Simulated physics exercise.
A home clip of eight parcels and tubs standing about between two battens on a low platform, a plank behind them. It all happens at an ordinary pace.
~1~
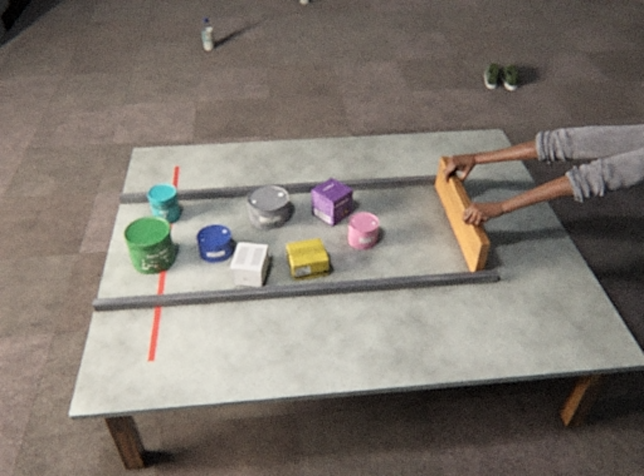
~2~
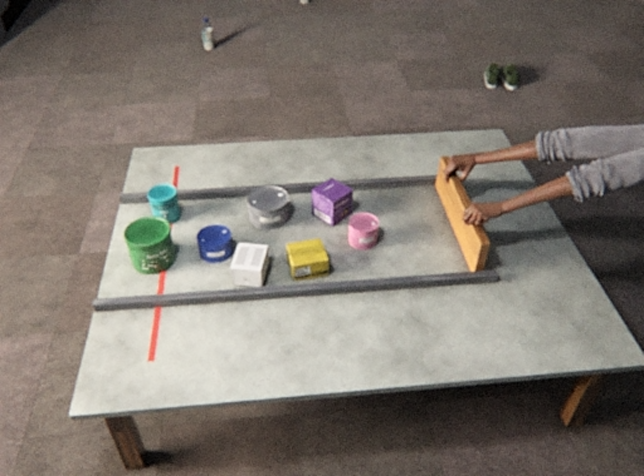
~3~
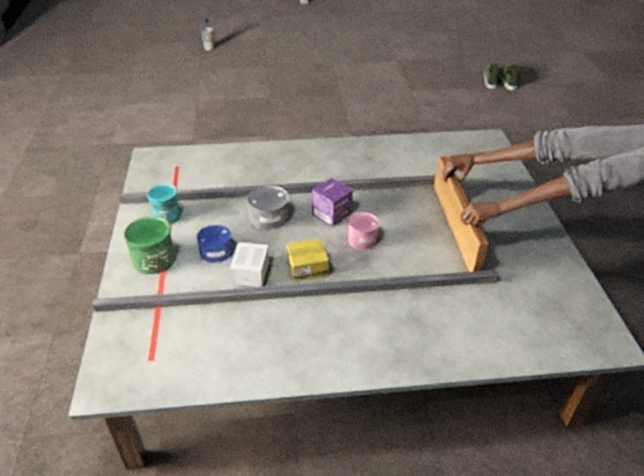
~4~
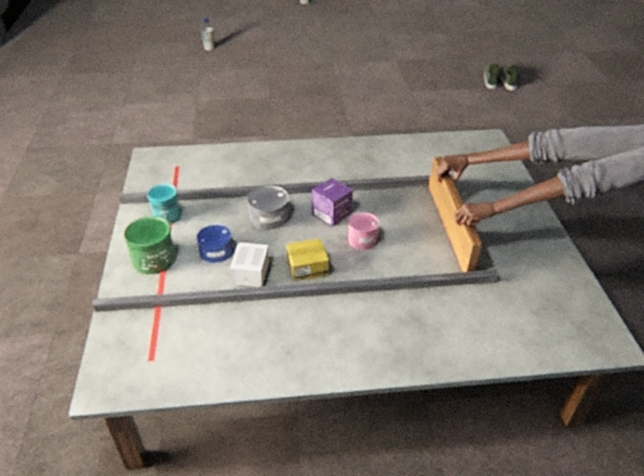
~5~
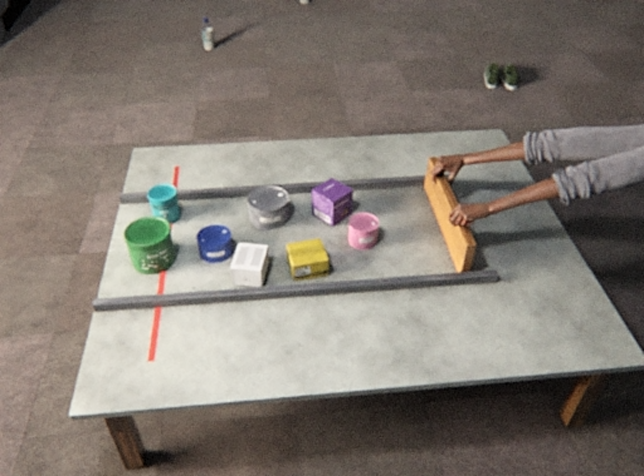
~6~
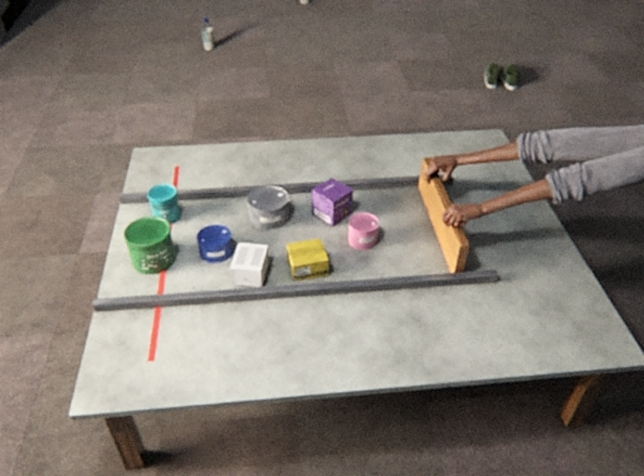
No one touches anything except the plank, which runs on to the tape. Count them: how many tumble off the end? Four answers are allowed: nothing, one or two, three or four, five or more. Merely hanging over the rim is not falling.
So the tally of ones that come down is one, perhaps two, really.
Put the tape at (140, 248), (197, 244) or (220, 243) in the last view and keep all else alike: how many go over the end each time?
Per try in turn: 5, 0, 0.
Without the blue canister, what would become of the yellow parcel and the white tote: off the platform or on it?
First, the yellow parcel is safe; then, the white tote is safe.
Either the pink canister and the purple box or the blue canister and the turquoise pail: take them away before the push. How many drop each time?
I'd say 0 the first time and 0 the second time.
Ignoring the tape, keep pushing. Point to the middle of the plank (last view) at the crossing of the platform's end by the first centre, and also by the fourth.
At (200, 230) for the first, at (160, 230) for the fourth.
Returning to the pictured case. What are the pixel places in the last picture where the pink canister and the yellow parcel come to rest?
Reading them off: First (149, 244); then (143, 269).
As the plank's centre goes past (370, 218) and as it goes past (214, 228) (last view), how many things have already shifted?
The count is 1 at the first point and 8 at the second.
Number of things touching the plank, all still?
The answer is 3.
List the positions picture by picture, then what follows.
Green pail (151, 245); turquoise pail (165, 204); blue canister (215, 244); plank (460, 212); tape (166, 246), in the first frame.
Turquoise pail (165, 205); purple box (332, 202), in the second frame.
Blue canister (215, 244); grey canister (269, 208), in the third frame.
Green pail (151, 245); pink canister (363, 231), in the fourth frame.
Turquoise pail (165, 205); plank (448, 213), in the fifth frame.
Green pail (151, 245); turquoise pail (165, 205); blue canister (215, 244); plank (441, 213); tape (166, 246), in the sixth frame.
Soon after, none off yet; green pail at rest near (151, 245); turquoise pail at rest near (165, 205); blue canister at rest near (215, 244).
At rest, the number that fall off is one or two; fallen, turquoise pail and green pail.
